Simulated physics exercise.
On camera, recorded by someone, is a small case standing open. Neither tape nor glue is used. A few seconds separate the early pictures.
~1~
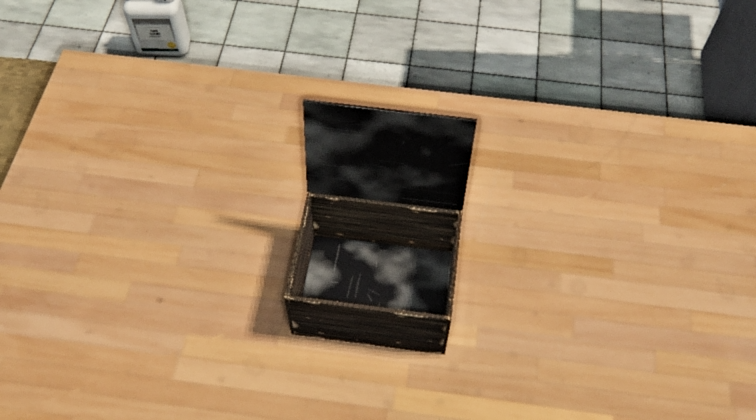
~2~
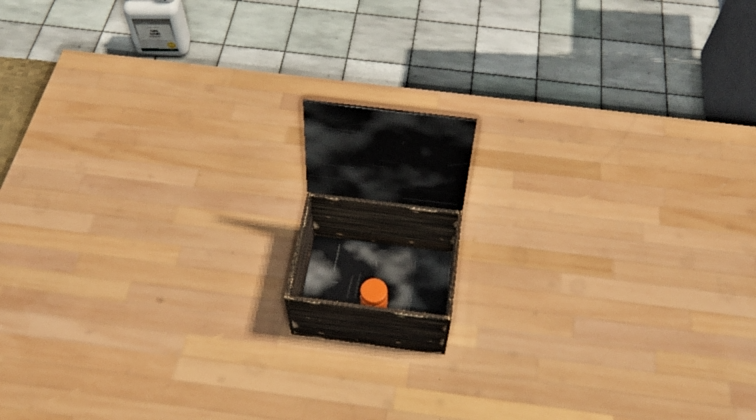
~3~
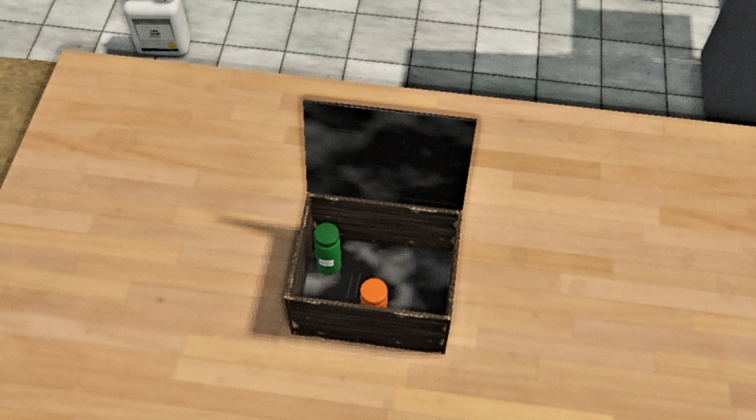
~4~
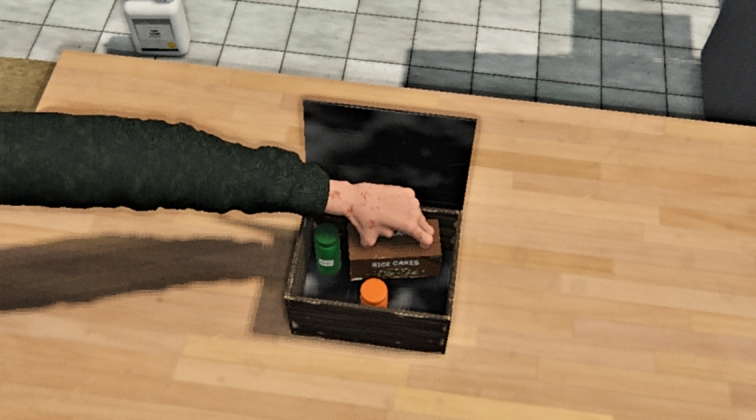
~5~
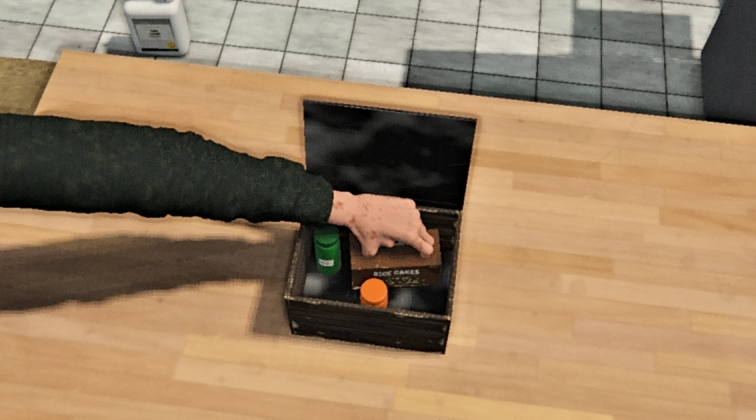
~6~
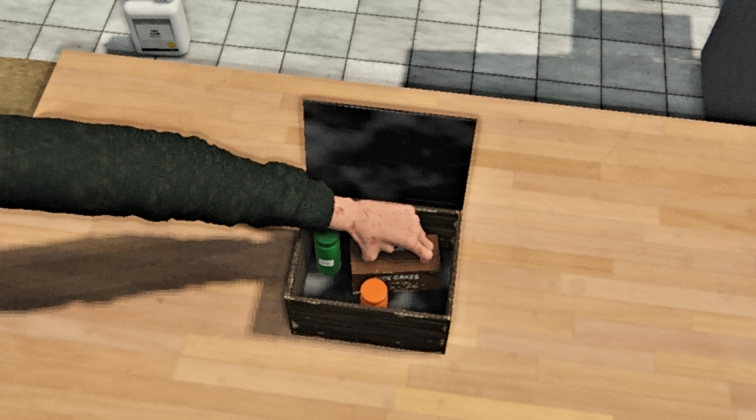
Open dark case on a wooden table gaining an orange-capped item, then a green shaker, before a hand lowers a brown carton inside.
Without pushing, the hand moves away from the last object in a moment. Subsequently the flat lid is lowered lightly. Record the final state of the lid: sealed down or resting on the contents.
Final state: Sealed down.
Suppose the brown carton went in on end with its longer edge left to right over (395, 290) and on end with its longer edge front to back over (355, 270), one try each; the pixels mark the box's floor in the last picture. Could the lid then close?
Well, the first time the lid can't get down, and the second time it gets all the way down.
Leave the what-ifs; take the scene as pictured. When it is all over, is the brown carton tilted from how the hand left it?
Once everything settles, the brown carton keeps its original angle.
Then, 1.20 s later than the last frame, lid starting down.
Then, 1.80 s later than the last frame, lid 47° above the rim.
Then, 2.20 s later than the last frame, lid 17° above the rim.
When it is over, lid shut; all 3 as before. End places, in pixels of the last picture, brown carton near (395, 264).
